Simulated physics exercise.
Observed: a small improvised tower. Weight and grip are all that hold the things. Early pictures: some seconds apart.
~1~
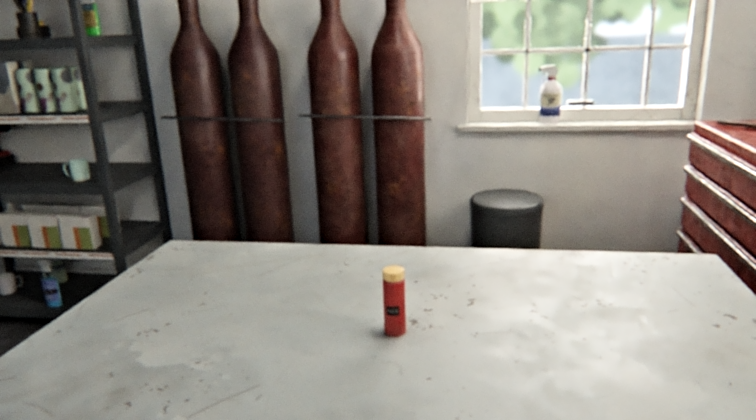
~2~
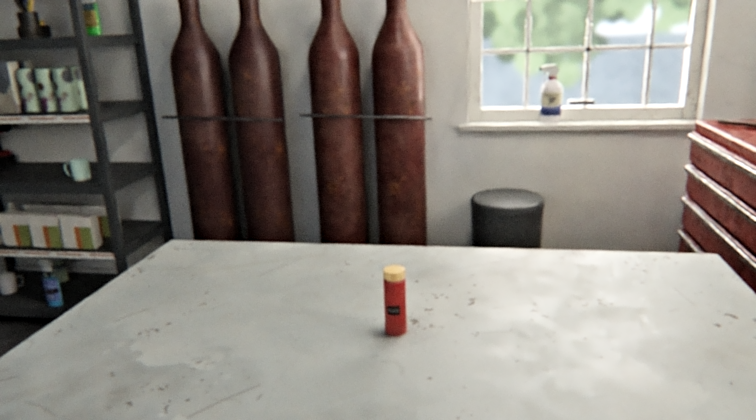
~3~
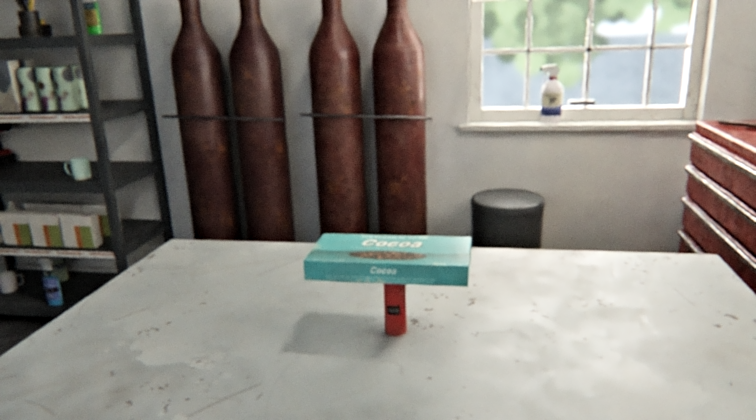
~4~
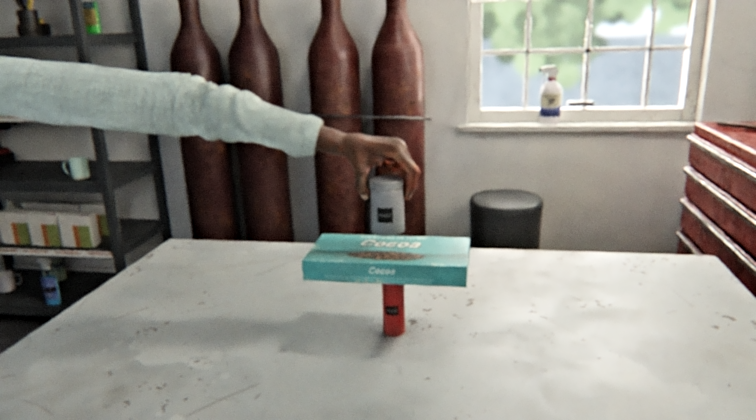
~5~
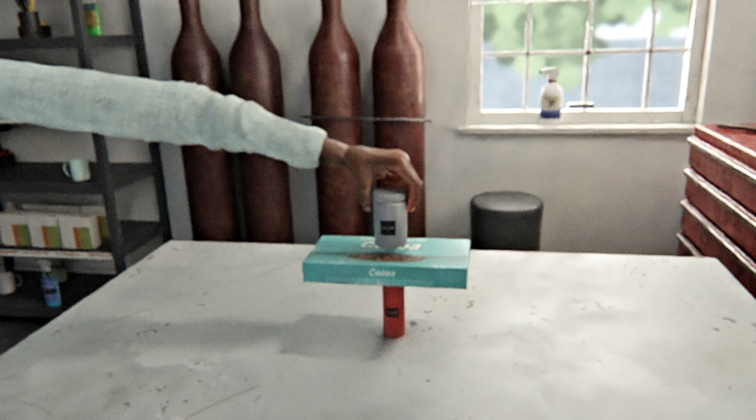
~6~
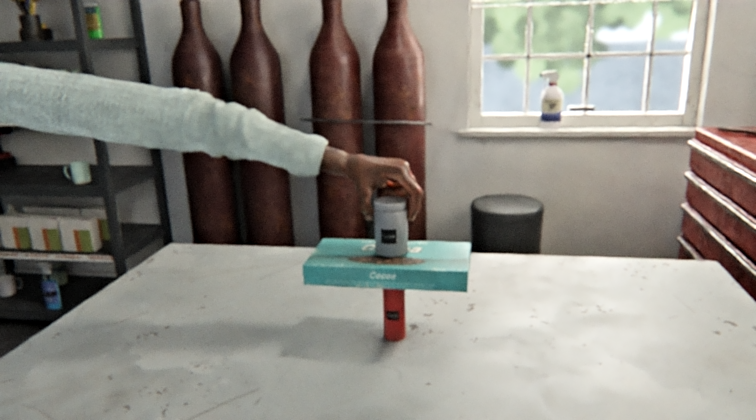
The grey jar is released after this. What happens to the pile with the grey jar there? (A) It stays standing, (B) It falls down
A, it stays standing.
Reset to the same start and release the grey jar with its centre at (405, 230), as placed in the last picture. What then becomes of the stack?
The stack then stays standing.
Then, 0.30 s later than the last frame, all is still.
Then, 0.70 s later than the last frame, grey jar resting near (391, 227).
When it is over, all 3 as before. End places, in pixels of the last picture, grey jar near (391, 227). The stack keeps its balance.
